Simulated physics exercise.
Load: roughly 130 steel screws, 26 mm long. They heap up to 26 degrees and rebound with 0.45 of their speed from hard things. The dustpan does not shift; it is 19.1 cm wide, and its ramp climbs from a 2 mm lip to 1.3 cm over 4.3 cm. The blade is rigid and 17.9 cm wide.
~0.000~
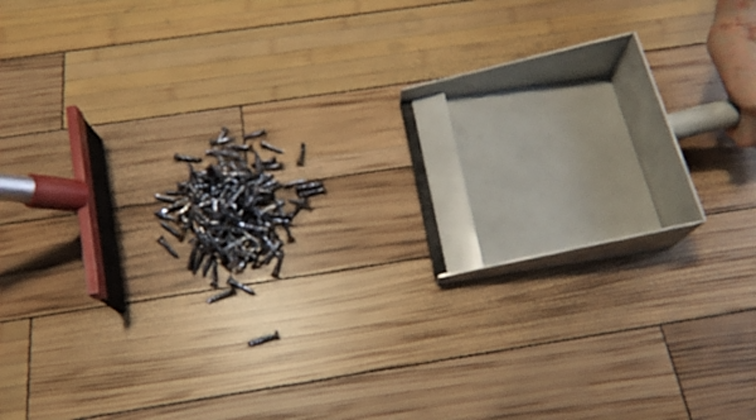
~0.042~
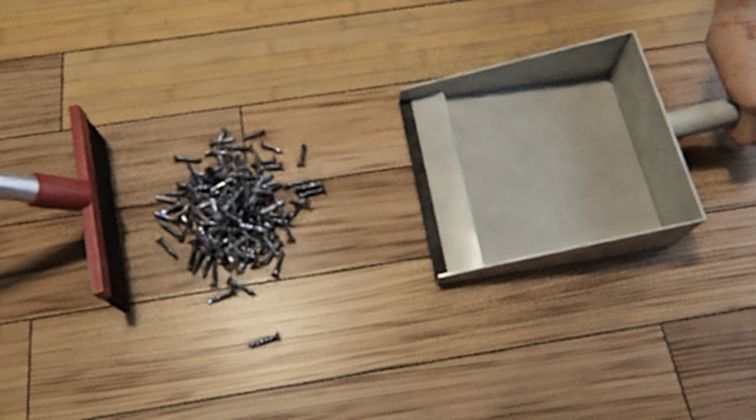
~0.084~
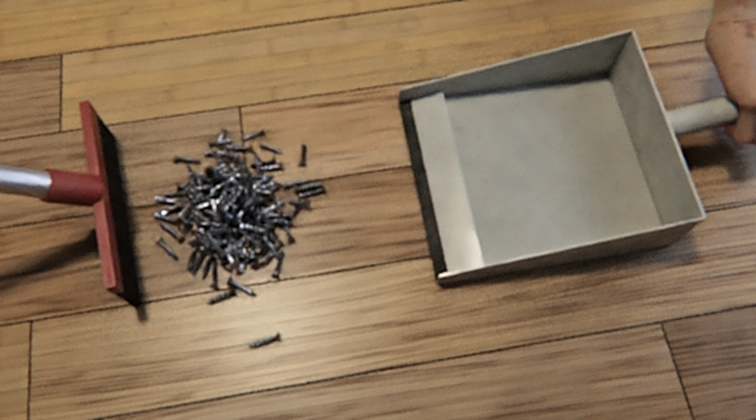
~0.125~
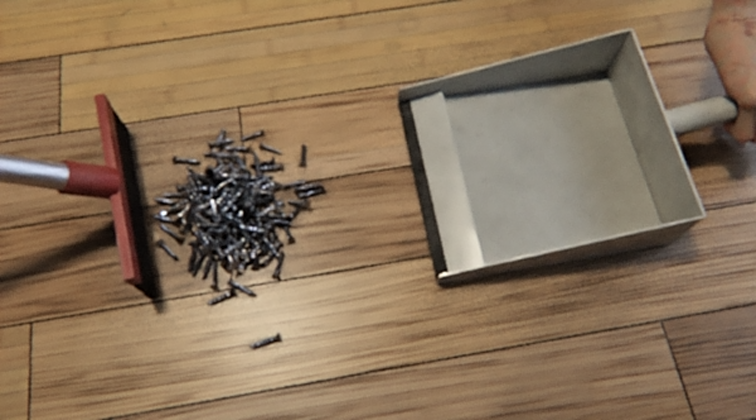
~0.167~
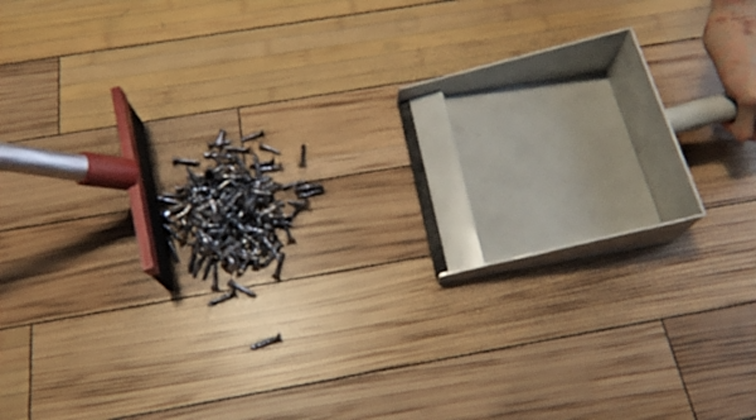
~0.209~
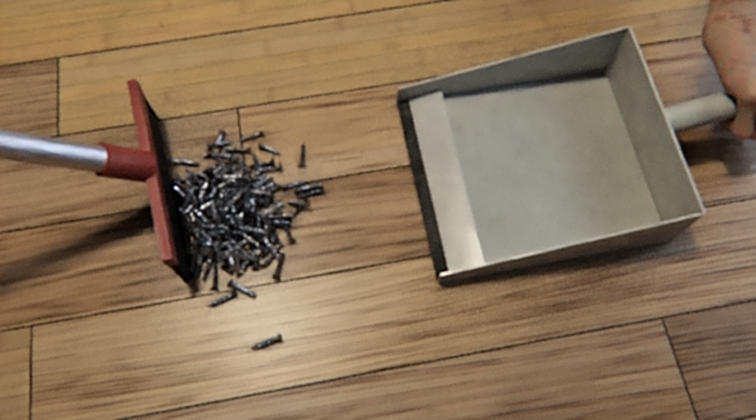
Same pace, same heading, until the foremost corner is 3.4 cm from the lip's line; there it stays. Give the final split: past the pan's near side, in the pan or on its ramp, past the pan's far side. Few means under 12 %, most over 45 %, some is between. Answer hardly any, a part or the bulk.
Near side hardly any, pan hardly any, far side a part.
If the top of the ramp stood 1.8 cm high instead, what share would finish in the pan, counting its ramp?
It would be near 5 per cent.
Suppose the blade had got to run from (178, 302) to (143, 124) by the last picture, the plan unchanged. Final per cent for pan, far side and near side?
Pan 10, far 5, near 5.
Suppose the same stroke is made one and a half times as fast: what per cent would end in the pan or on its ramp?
It would be near 10 per cent.
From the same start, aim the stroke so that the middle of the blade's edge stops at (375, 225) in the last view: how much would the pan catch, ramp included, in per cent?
Some 10 per cent.
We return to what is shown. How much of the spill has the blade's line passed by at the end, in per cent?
Roughly 30 per cent.
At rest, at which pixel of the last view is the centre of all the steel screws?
Around (385, 137).
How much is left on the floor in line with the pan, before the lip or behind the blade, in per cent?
Roughly 65 per cent.
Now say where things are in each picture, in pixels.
In the first frame, blade from (98, 293) to (76, 116), moved 0.0 cm, 0 of the pieces shifted so far; middle of the pieces at (232, 211); pan at (549, 169).
In the second frame, blade from (103, 292) to (79, 115), moved 0.3 cm, 0 of the pieces shifted so far; middle of the pieces at (232, 211).
In the third frame, blade from (115, 287) to (89, 111), moved 1.4 cm, 0 of the pieces shifted so far; middle of the pieces at (232, 212).
In the fourth frame, blade from (133, 278) to (105, 105), moved 3.0 cm, 0 of the pieces shifted so far; middle of the pieces at (232, 212).
In the fifth frame, blade from (151, 269) to (121, 97), moved 4.6 cm, 2 of the pieces shifted so far; middle of the pieces at (231, 213).
In the sixth frame, blade from (170, 260) to (136, 90), moved 6.3 cm, 14 of the pieces shifted so far; middle of the pieces at (233, 213); pan at (547, 165). Its pace works out near 0.39 m/s, heading 22 degrees away from the viewer's side.
After 0.46 s, middle of the blade 14 cm from the lip; 0 % over the lip, far side 10 %, near side 0 %.
After 0.63 s, middle of the blade 8 cm from the lip; 0 % over the lip, far side 20 %, near side 0 %.
Then, at 0.92 s, middle of the blade 4 cm from the lip; 5 % over the lip, far side 30 %, near side 0 %.
In the end, at 1.4 s, near side 0 %, pan 5 %, far side 30 %, in front of the lip or behind the blade 65 %.
